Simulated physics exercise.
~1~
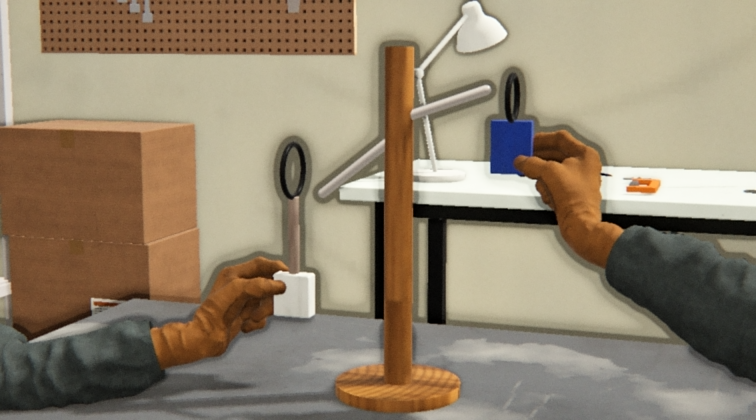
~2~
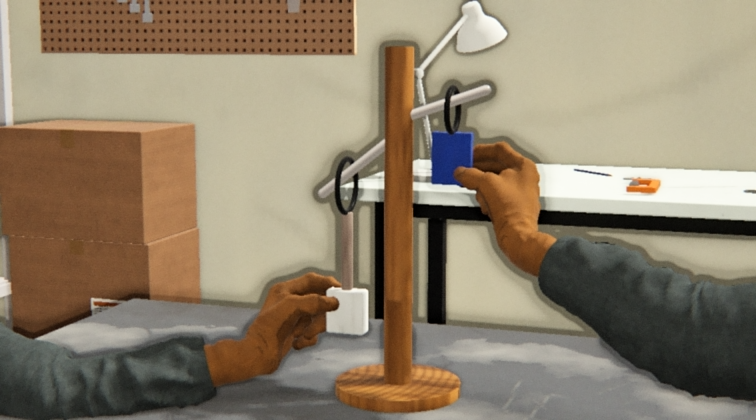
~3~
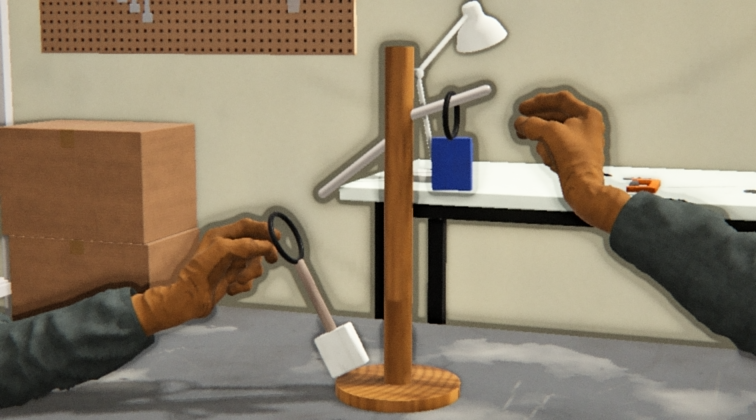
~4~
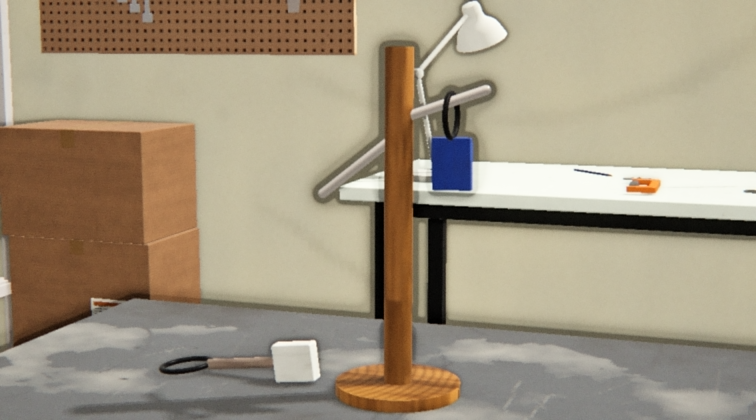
In a workshop, seen from a fixed view across a grey tabletop, a wooden post on a round base holds a slanting pale rod, with cardboard boxes at left and a white desk and lamp behind. A gloved-looking brown hand at left holds a white block on a ringed handle, and another at right holds a blue tag with a black ring. Both hands bring the rings to the rod's opposite ends. The right hand lets go and draws back, leaving the tag hanging. The white piece drops, tilting near the left hand, and finally lies on the table while the tag stays hooked.
